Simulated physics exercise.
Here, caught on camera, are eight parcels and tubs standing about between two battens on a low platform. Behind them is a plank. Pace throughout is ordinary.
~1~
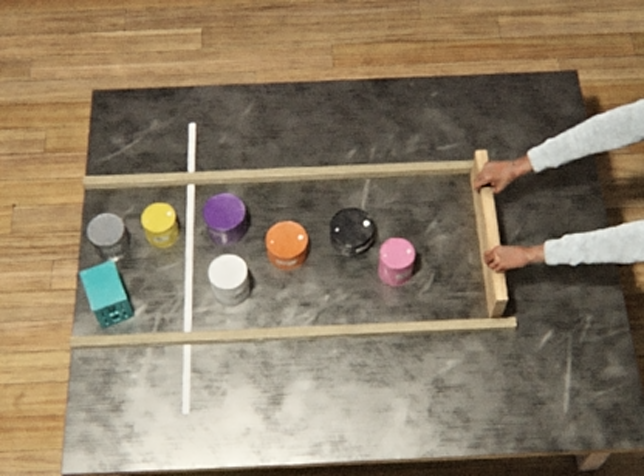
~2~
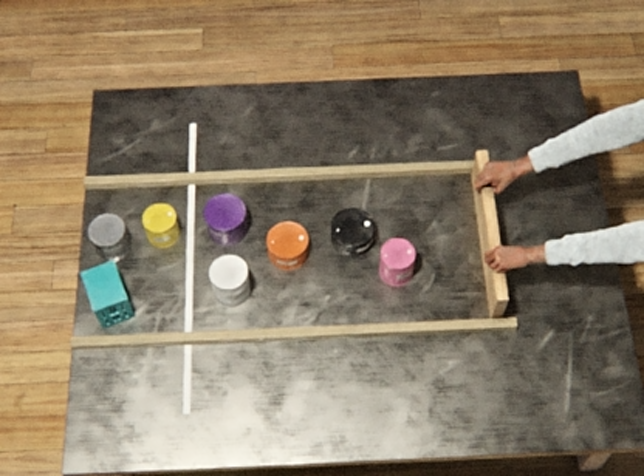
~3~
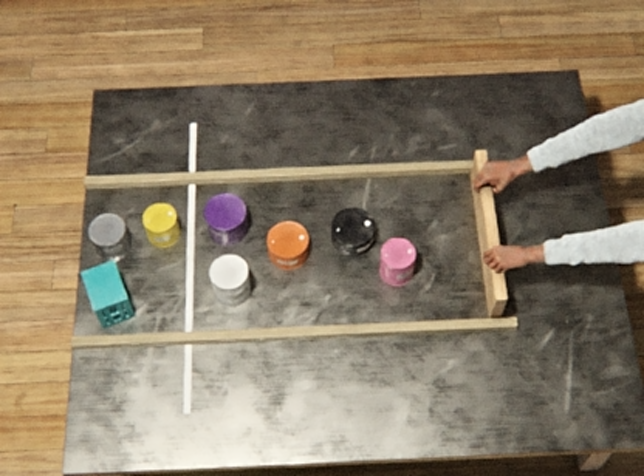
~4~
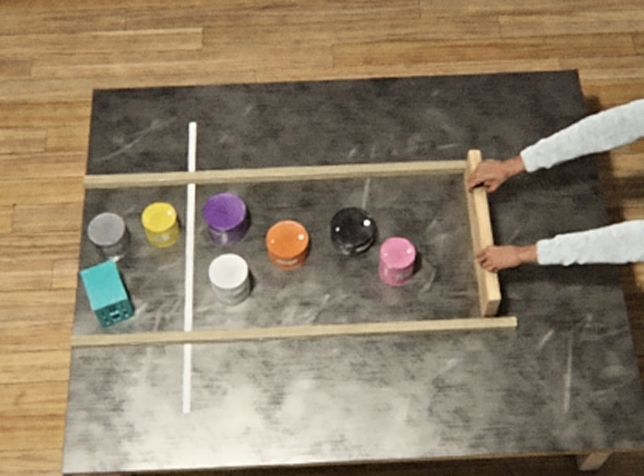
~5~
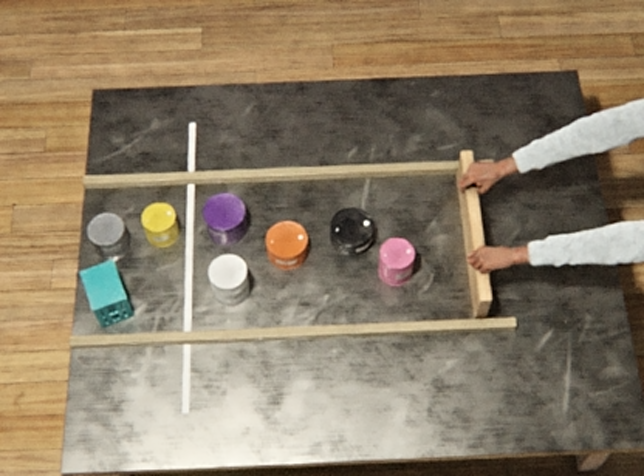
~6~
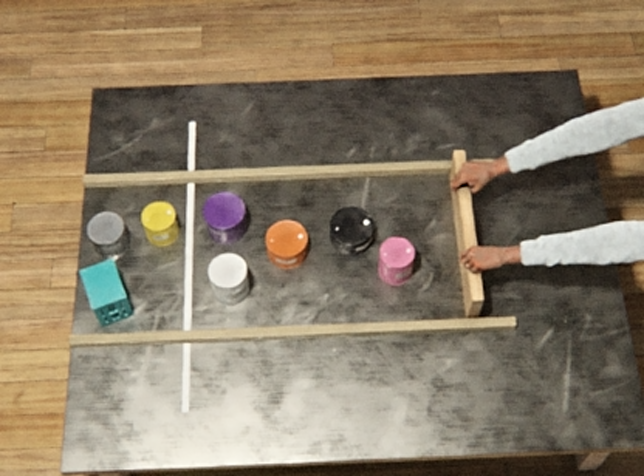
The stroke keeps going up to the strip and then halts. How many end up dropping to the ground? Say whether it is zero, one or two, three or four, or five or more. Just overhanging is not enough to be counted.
It is zero.
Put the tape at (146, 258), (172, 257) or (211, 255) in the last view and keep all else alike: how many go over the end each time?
The counts come to 1, then 0, then 0.
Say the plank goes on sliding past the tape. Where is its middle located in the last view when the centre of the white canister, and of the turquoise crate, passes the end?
The middle sits near (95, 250) for the first and near (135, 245) for the other.
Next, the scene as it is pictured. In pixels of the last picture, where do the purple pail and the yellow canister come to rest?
The purple pail comes to rest at (169, 201), and the yellow canister comes to rest at (136, 218).
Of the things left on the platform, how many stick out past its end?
It would come to 0.
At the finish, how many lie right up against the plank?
Counting them up gives 4.
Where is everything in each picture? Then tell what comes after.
In the first picture, grey pail (109, 238); turquoise crate (107, 295); yellow canister (161, 225); plank (488, 234); tape (189, 258).
In the second picture, turquoise crate (108, 295); plank (489, 234).
In the third picture, yellow canister (162, 225); white canister (231, 282).
In the fourth picture, grey pail (110, 237); purple pail (226, 220).
In the fifth picture, turquoise crate (107, 294); orange canister (287, 245).
In the sixth picture, grey pail (109, 236); turquoise crate (107, 293); yellow canister (161, 224); plank (466, 234); tape (189, 256).
Soon after, none off yet; grey pail at rest near (109, 236); turquoise crate at rest near (107, 293); yellow canister at rest near (161, 224).
Then, none off yet; grey pail at rest near (109, 236); turquoise crate at rest near (107, 293); yellow canister moving near (157, 224).
At rest, the number that fall off is zero.
